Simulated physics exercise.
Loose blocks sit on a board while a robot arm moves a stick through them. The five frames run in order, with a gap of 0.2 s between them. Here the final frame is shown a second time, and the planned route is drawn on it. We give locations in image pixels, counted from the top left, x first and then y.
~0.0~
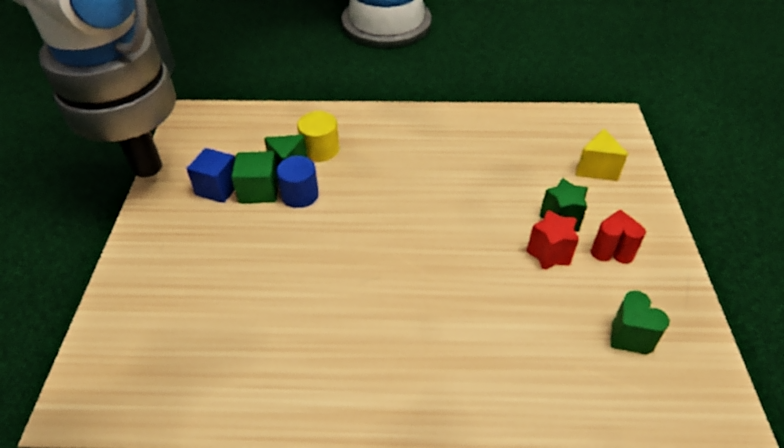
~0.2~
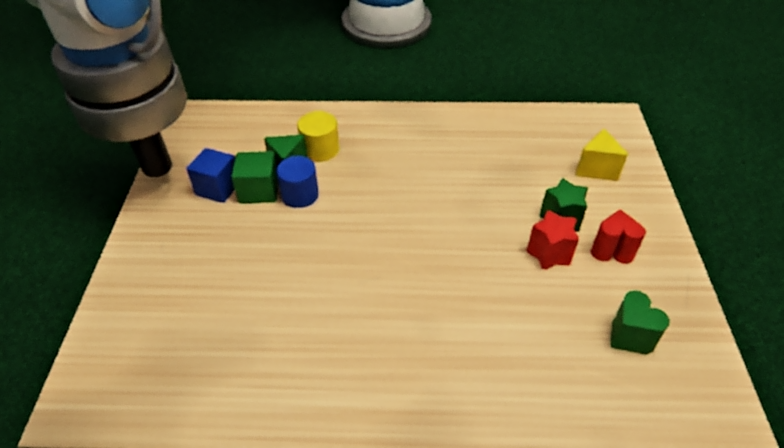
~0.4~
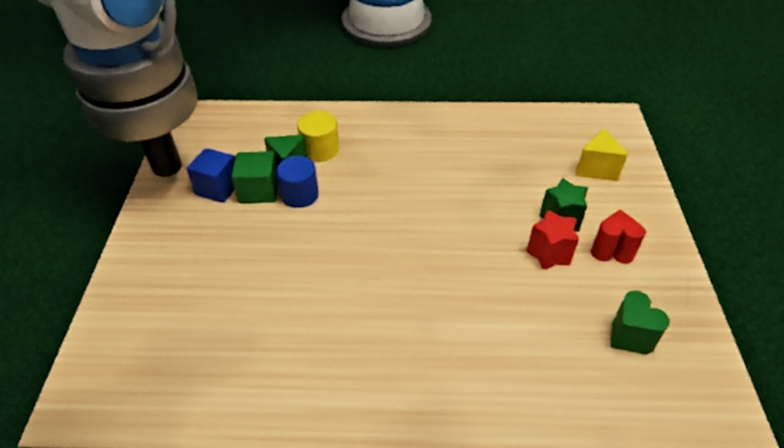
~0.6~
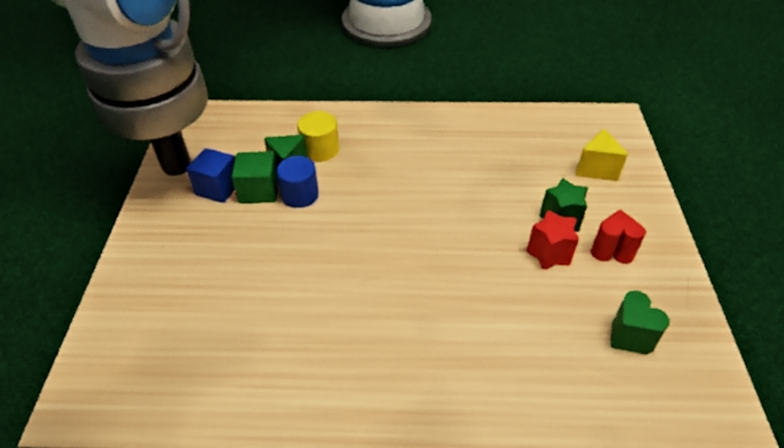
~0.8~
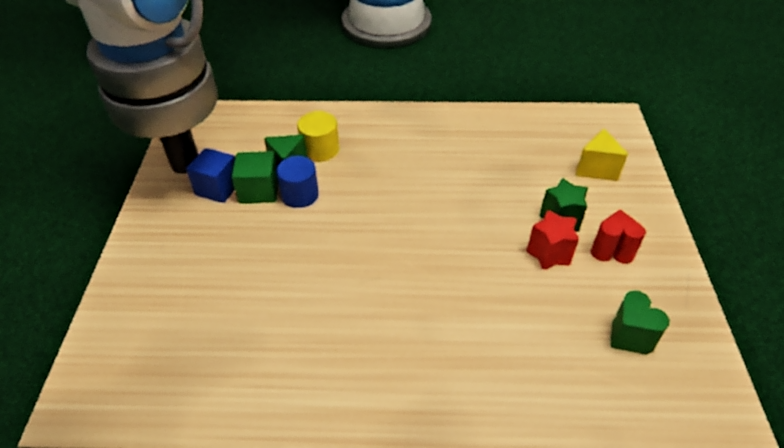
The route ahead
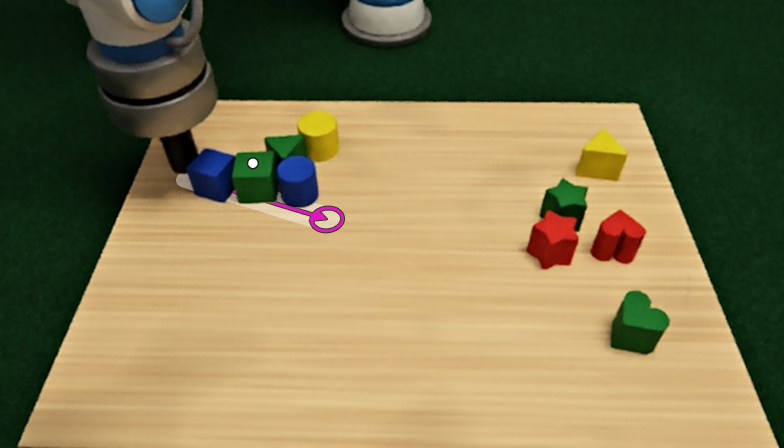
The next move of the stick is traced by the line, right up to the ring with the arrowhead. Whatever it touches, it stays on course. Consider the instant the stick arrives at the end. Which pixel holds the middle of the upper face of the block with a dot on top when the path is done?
When the path ends, it will be at (397, 185).
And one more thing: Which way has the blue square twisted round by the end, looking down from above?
Viewed from above: Anti-clockwise.
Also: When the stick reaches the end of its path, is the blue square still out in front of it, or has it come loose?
Expect to find it ahead of the stick.
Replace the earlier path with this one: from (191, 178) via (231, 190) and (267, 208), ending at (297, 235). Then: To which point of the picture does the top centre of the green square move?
Top centre: (362, 183).
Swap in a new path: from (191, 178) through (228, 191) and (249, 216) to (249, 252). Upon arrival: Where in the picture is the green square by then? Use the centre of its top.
Expect it around (316, 177).
Path on the board, from (191, 178) to (327, 219); the dot is on the green square.
The first path, step by step. One third of the way, stick at (232, 179); blue square at (258, 172); green square at (296, 173); green triangular piece at (286, 143), turned 15° anticlockwise; blue cylinder at (336, 175).
Two thirds of the way, stick at (278, 193); blue square at (309, 184), turned 20° anticlockwise; green square at (348, 180); green triangular piece at (286, 143), turned 15° anticlockwise; blue cylinder at (388, 179).
At the end, stick at (326, 207); blue square at (360, 195), turned 35° anticlockwise; green square at (397, 184); green triangular piece at (286, 143), turned 15° anticlockwise; blue cylinder at (436, 177).
